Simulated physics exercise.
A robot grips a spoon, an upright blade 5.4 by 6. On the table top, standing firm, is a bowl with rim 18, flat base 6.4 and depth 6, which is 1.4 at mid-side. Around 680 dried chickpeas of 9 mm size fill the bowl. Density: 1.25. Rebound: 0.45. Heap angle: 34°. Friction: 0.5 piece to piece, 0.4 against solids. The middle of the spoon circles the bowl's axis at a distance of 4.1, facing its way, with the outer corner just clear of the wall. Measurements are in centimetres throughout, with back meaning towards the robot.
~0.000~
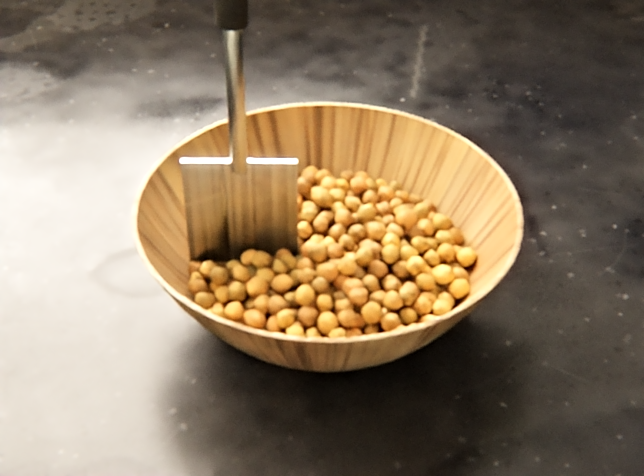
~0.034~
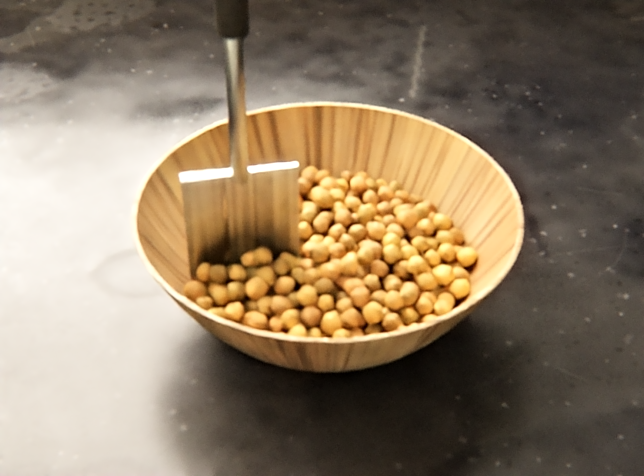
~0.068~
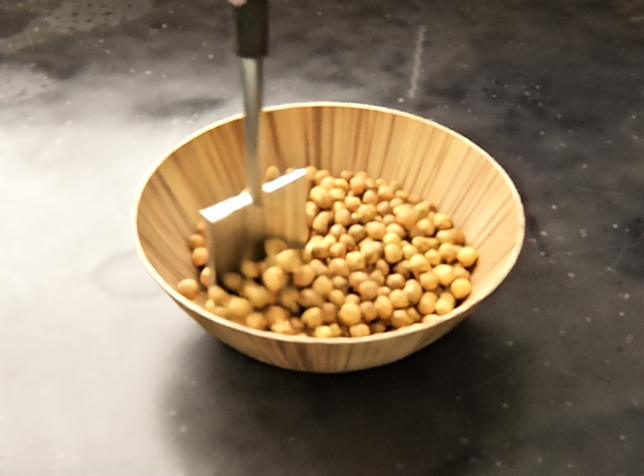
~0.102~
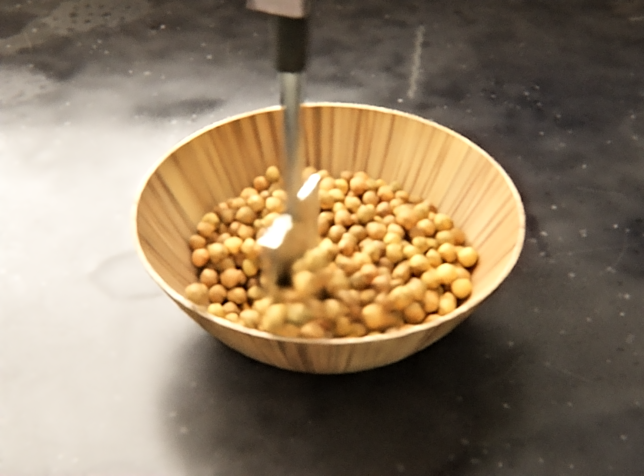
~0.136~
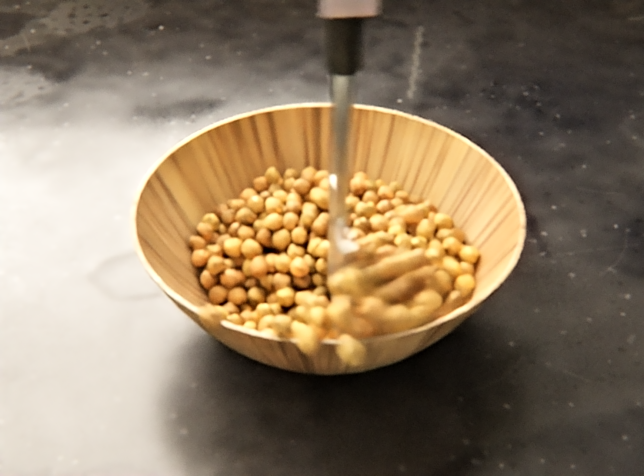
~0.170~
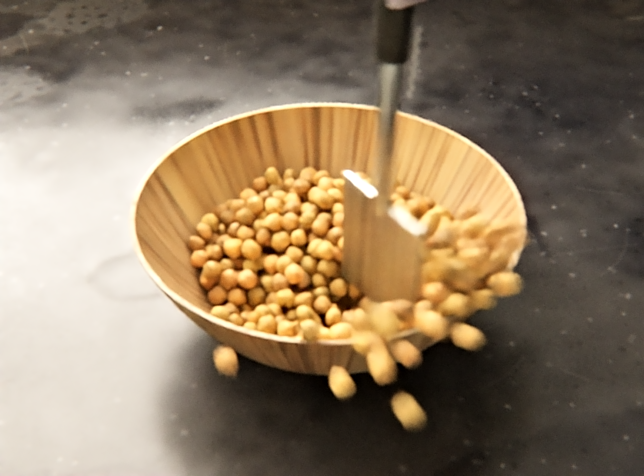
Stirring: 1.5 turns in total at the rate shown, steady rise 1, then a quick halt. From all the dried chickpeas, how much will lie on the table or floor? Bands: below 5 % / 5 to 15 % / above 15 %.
Above 15 %.
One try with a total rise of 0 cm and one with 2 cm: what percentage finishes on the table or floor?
About 40 per cent on the first try and 20 per cent on the second.
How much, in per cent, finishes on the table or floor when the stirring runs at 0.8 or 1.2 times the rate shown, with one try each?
Estimates in order: Near 20 % and near 30 %.
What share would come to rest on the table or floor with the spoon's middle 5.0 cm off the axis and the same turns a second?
Around 5 in a hundred.
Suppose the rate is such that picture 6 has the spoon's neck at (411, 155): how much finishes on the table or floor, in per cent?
About 30 per cent.
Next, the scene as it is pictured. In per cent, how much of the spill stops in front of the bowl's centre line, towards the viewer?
Close to 40 percent, I reckon.
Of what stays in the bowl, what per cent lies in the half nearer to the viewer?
About 50 %.
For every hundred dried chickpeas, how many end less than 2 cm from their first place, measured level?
I'd guess close to 40 percent of the load.
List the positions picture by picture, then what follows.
In the first frame, spoon neck at (238, 134), 0° round; upper third of the load around (337, 252), from x 195 to 465, top at y 175; 682 in the bowl.
In the second frame, spoon neck at (238, 143), 12° round; upper third of the load around (330, 257), from x 195 to 465, top at y 175.
In the third frame, spoon neck at (256, 165), 40° round; upper third of the load around (329, 266), from x 190 to 465, top at y 175.
In the fourth frame, spoon neck at (293, 181), 68° round; upper third of the load around (339, 273), from x 195 to 470, top at y 175.
In the fifth frame, spoon neck at (341, 184), 96° round; upper third of the load around (373, 267), from x 195 to 470, top at y 175; 678 in the bowl, 4 in flight or on the tool.
In the sixth frame, spoon neck at (385, 173), 124° round; upper third of the load around (410, 251), from x 195 to 510, top at y 175; 667 in the bowl, 15 in flight or on the tool.
By 0.36 s, 284° round, highest piece 10 above the table; 564 in the bowl, 67 on the table or floor, 51 in flight or on the tool.
By 0.56 s, 84° round, highest piece 8 above the table; 492 in the bowl, 174 on the table or floor, 16 in flight or on the tool.
By 0.85 s, 180° round, highest piece 5 above the table; 481 in the bowl, 201 on the table or floor.
By 1.55 s, 180° round, highest piece 5 above the table; 481 in the bowl, 201 on the table or floor.
Final count, 481 in the bowl, 201 on the table or floor. That is 29 % on the table or floor.
